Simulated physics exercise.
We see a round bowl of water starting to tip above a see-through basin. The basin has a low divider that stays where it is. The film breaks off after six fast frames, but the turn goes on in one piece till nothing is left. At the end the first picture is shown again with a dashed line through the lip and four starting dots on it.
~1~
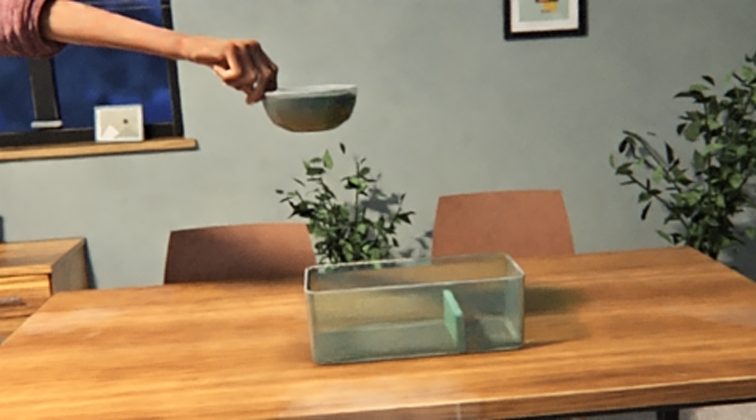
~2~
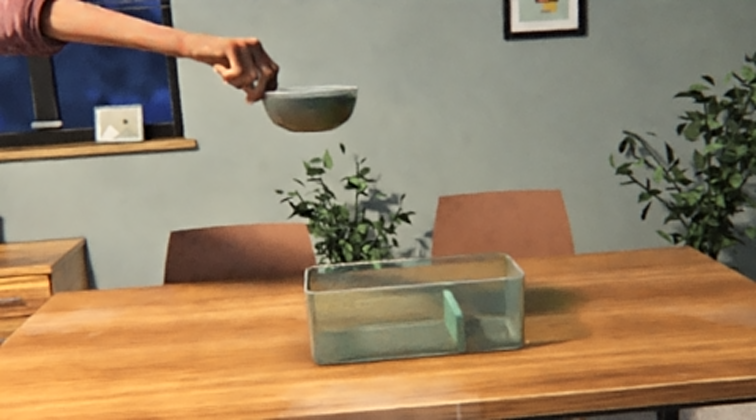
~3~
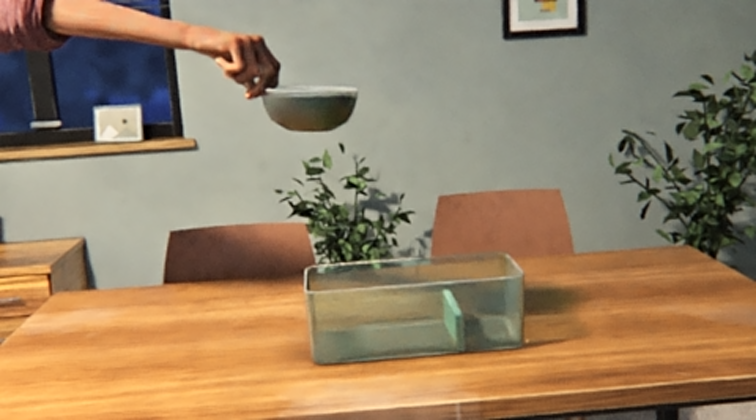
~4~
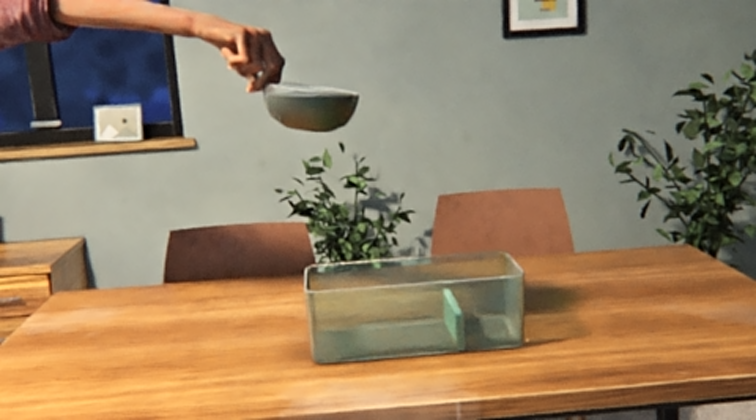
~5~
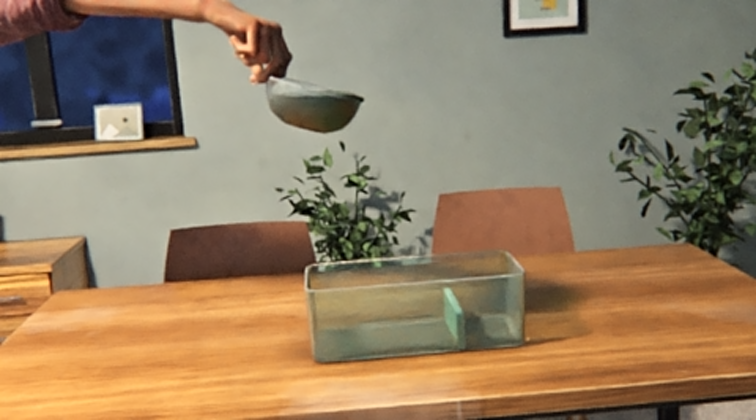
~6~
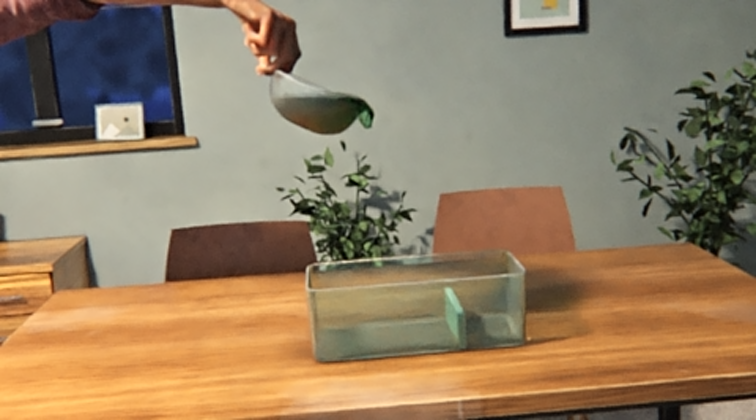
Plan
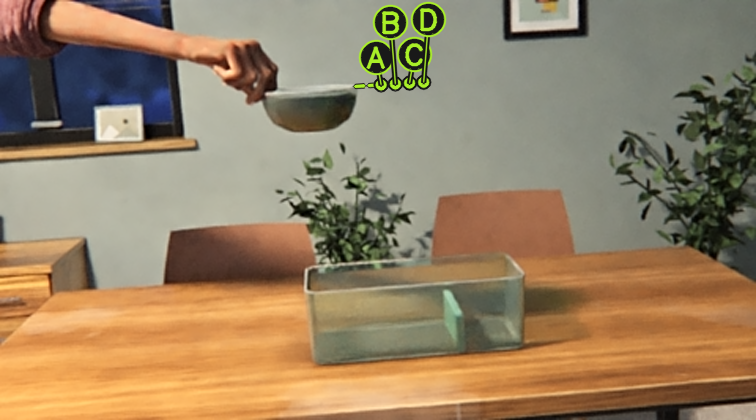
A hand reaching in from the upper left holds a round bowl of water above a wooden table, seen from the front in a grey-walled room. Below sits a see-through rectangular basin with a green divider right of its middle, with two brown chairs and leafy plants behind. The bowl stays level, then tilts rightward with the turning hand until greenish water slips over its lip, while the camera stays still.
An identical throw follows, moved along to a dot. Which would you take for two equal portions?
Choose A.
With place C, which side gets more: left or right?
The right side.
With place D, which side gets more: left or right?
More ends on the right.
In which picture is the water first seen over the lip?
Picture 5.
On the marked copy, A at (381, 84); B at (395, 83); C at (409, 83); D at (423, 82).
For place A, about 52 % ends left of the wall and 45 % right of it; 3 % is lost outside.
For place B, about 33 % ends left of the wall and 65 % right of it.
For place C, about 19 % ends left of the wall and 79 % right of it.
For place D, about 20 % ends left of the wall and 76 % right of it; 4 % is lost outside.
